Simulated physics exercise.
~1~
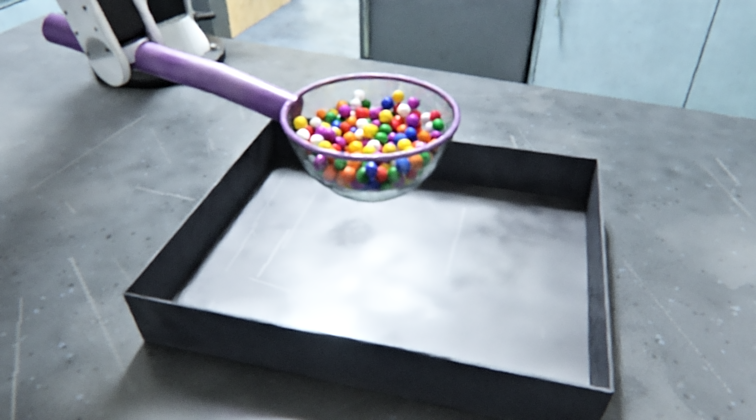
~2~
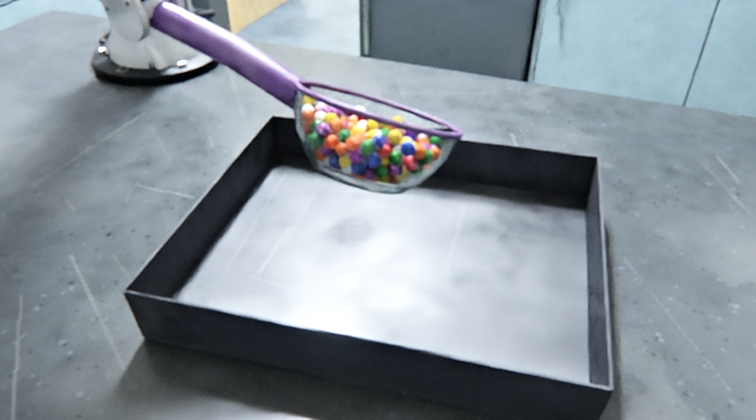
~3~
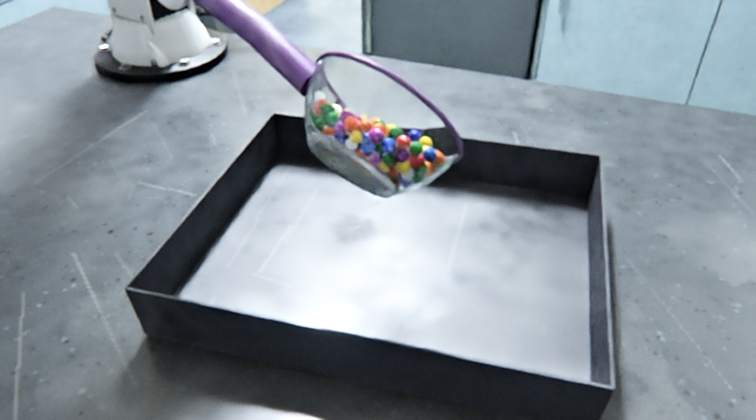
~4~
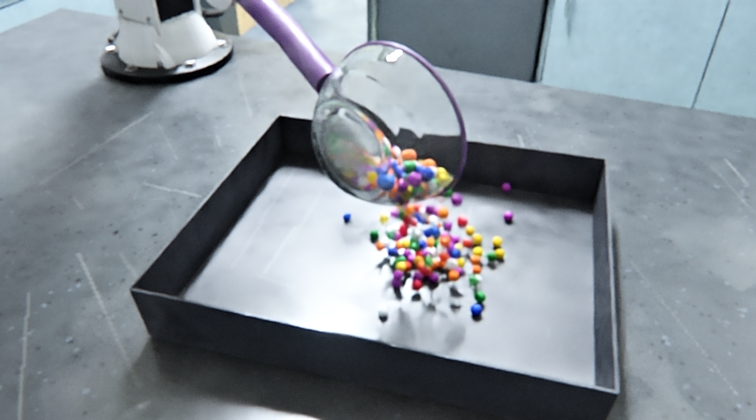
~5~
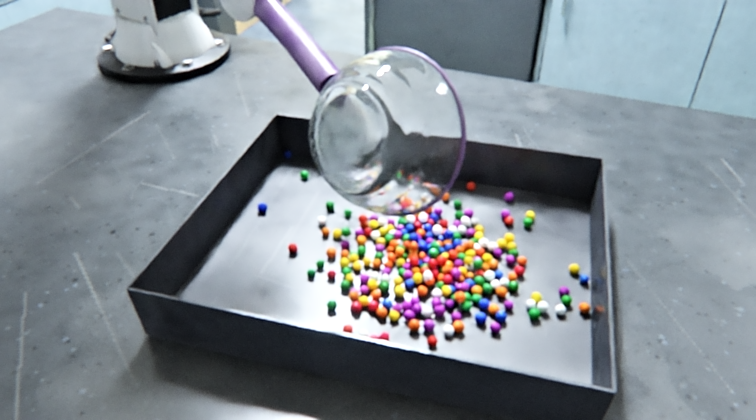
We see a clear ladle with a purple rim and handle, full of colorful plastic beads, tilting steadily above a dark, shallow tray on a gray surface. The beads slide to its lip and pour out, scattering across the tray until the ladle is empty.
